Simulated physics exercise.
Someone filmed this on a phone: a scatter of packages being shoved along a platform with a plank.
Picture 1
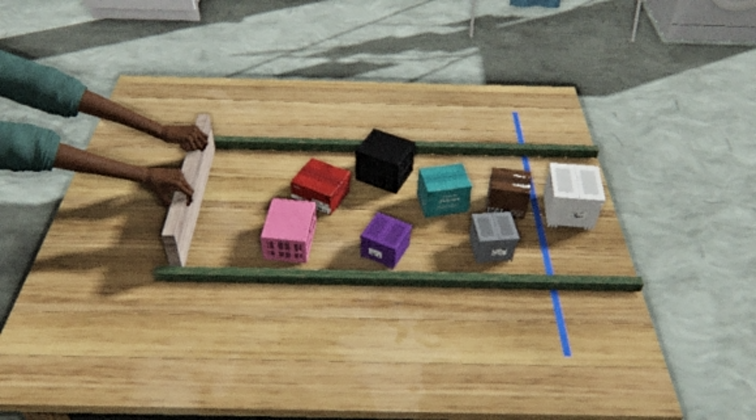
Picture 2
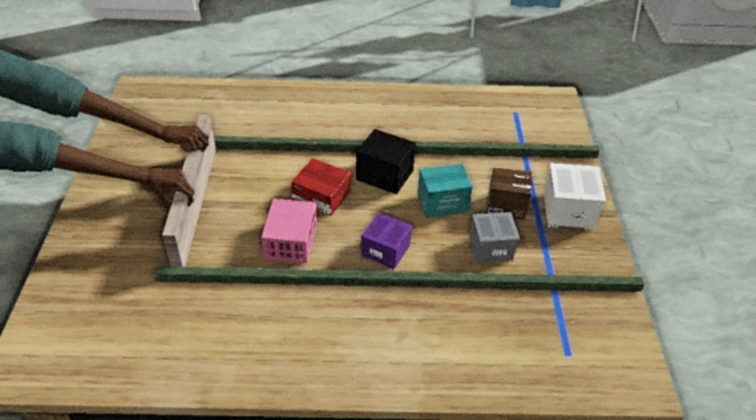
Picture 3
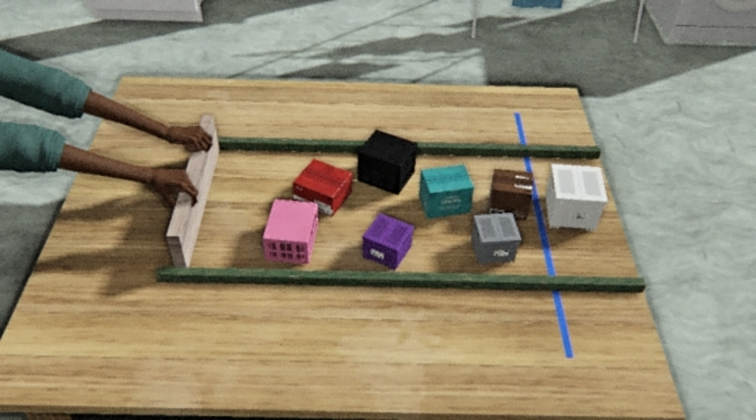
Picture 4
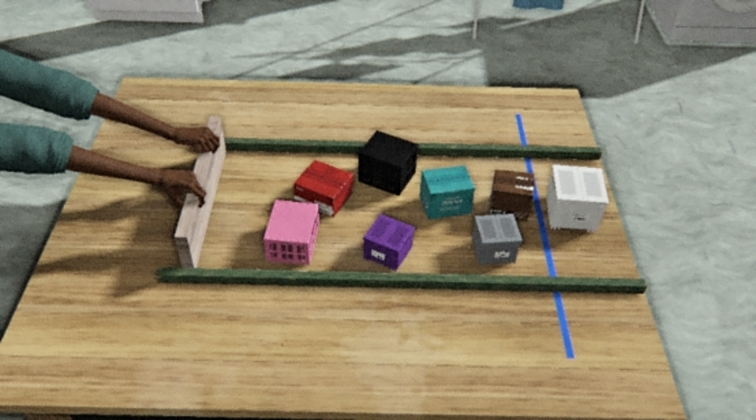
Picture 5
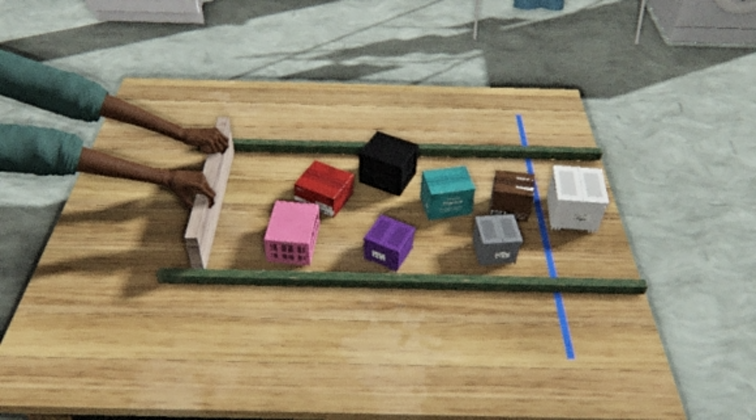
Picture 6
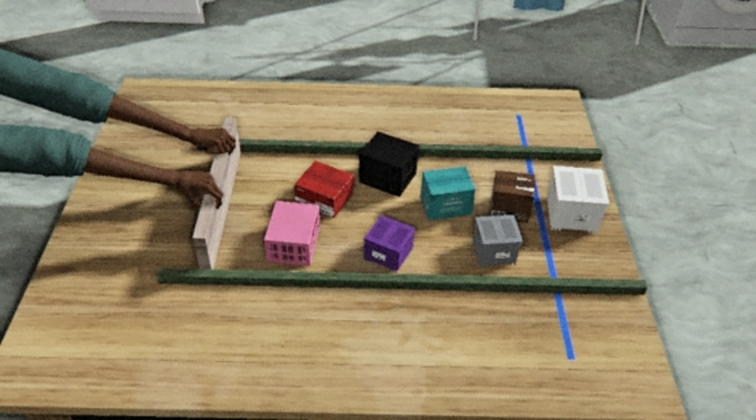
A pale plank, held upright by two hands reaching in from the left, slides a short way right between two green rails on a wooden table. The eight scattered boxes and crates ahead of it stay in place, the white one right of the blue line, and a gap still separates plank from pink crate.
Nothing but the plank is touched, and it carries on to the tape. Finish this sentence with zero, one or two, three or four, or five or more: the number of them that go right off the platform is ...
The number of them that go right off the platform is three or four.
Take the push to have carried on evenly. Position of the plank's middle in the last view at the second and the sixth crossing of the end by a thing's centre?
The first puts it near (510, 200), the next near (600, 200).
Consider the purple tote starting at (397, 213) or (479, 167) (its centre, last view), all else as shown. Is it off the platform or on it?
Well, it remains the first time and remains the second time.
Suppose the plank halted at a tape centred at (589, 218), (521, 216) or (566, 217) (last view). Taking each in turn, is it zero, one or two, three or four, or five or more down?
5 or more; 1 or 2; at least five.
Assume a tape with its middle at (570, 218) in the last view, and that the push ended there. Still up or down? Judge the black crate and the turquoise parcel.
Outcome - black crate: It keeps its spot; turquoise parcel: It leaves the top.
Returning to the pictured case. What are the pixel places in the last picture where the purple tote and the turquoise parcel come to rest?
The purple tote ends at (614, 246) and the turquoise parcel at (609, 195).
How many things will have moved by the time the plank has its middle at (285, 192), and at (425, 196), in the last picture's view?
Counts: 1 and 8.
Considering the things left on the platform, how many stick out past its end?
The count would be 1.
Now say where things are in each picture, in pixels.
The first picture shows white tote (572, 196); brown parcel (508, 193); grey tote (493, 238); plank (191, 188); tape (537, 214).
The second picture shows brown parcel (509, 193); plank (192, 188).
The third picture shows grey tote (495, 239); red parcel (323, 187).
The fourth picture shows white tote (575, 199); pink crate (292, 232).
The fifth picture shows brown parcel (512, 196); purple tote (389, 243).
The sixth picture shows white tote (576, 200); brown parcel (512, 196); grey tote (496, 241); plank (219, 191); tape (541, 217).
Soon after, none off yet; white tote at rest near (576, 200); brown parcel at rest near (512, 196); grey tote at rest near (496, 241).
Then, none off yet; white tote moved a little near (590, 200); brown parcel moved about its own width near (545, 197); grey tote moved about its own width near (539, 243).
By the end, the number that fall off is three or four; fallen, grey tote, brown parcel and white tote.
